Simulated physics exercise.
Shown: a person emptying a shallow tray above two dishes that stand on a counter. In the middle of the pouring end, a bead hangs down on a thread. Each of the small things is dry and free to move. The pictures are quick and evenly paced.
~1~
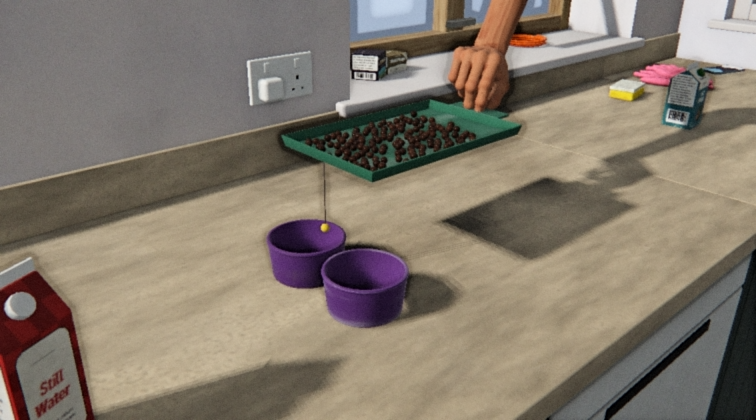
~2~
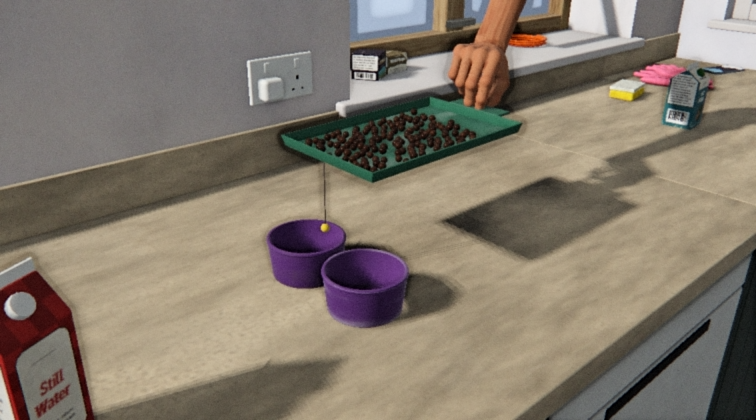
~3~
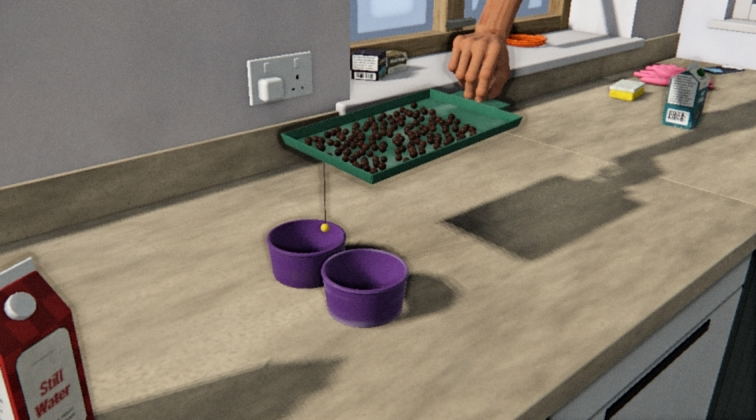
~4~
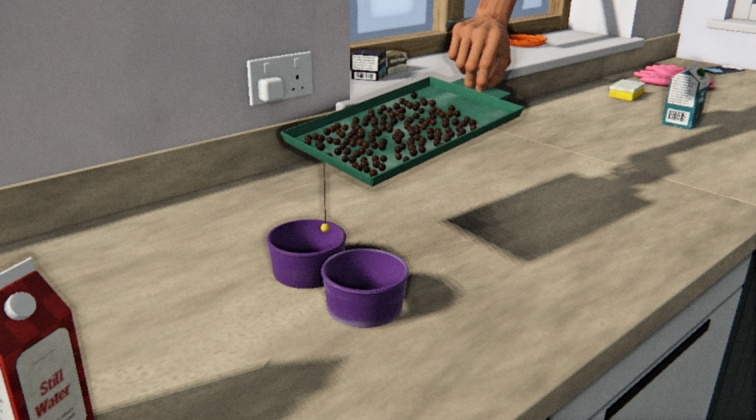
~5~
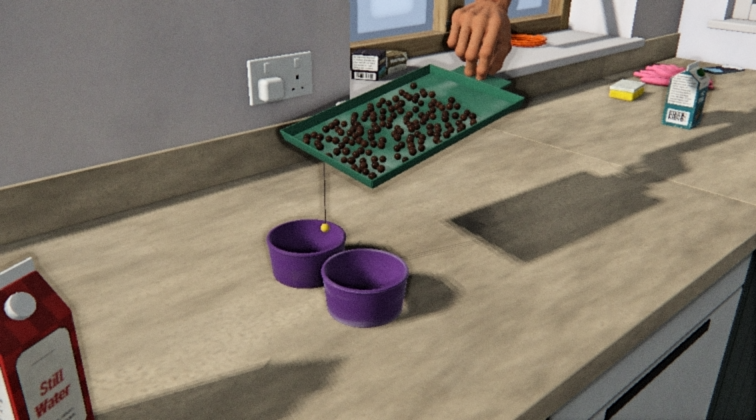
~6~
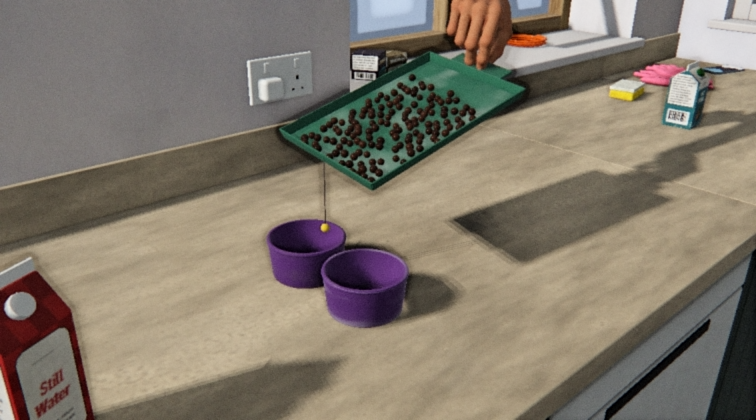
At first, a hand holds a green tray of small dark brown balls nearly level above two purple dishes on a counter, a yellow bead hanging from its near edge. The hand then gradually raises the far end, tilting the tray toward its right front corner, and the balls spread and shift across it.
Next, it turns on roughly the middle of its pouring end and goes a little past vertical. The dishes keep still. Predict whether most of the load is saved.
Most of it is saved.
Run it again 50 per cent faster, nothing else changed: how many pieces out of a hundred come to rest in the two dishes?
I'd expect near 90 per cent.
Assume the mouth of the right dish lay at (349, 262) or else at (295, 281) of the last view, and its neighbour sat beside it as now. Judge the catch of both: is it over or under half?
First shift, a majority share; second shift, a minority share.
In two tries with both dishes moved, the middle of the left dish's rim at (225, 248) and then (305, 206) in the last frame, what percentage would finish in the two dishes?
The first try gives 0 per cent, the second 0 per cent.
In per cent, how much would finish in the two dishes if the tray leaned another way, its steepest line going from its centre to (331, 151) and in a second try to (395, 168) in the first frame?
First heading 50 %, second heading 90 %.
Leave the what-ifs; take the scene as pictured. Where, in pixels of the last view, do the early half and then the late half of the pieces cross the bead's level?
Points: About (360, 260), then about (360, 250).
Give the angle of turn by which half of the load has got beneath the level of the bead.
75 degrees.
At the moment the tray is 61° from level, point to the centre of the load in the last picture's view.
Check around (365, 178) in the last picture.
Soon, tray tipped steeply; about two thirds on the tray; about a quarter in the right dish; a small part in the air.
A while on, tray tipped right over; a stray few on the tray; nearly all in the right dish; a stray few in the left dish; a small part outside both; a stray few in the air.
Towards the end, tray tipped past a quarter turn; nearly all in the right dish; a stray few in the left dish; a small part outside both.
Finally, tray tipped past a quarter turn; nearly all in the right dish; a stray few in the left dish; a small part outside both.
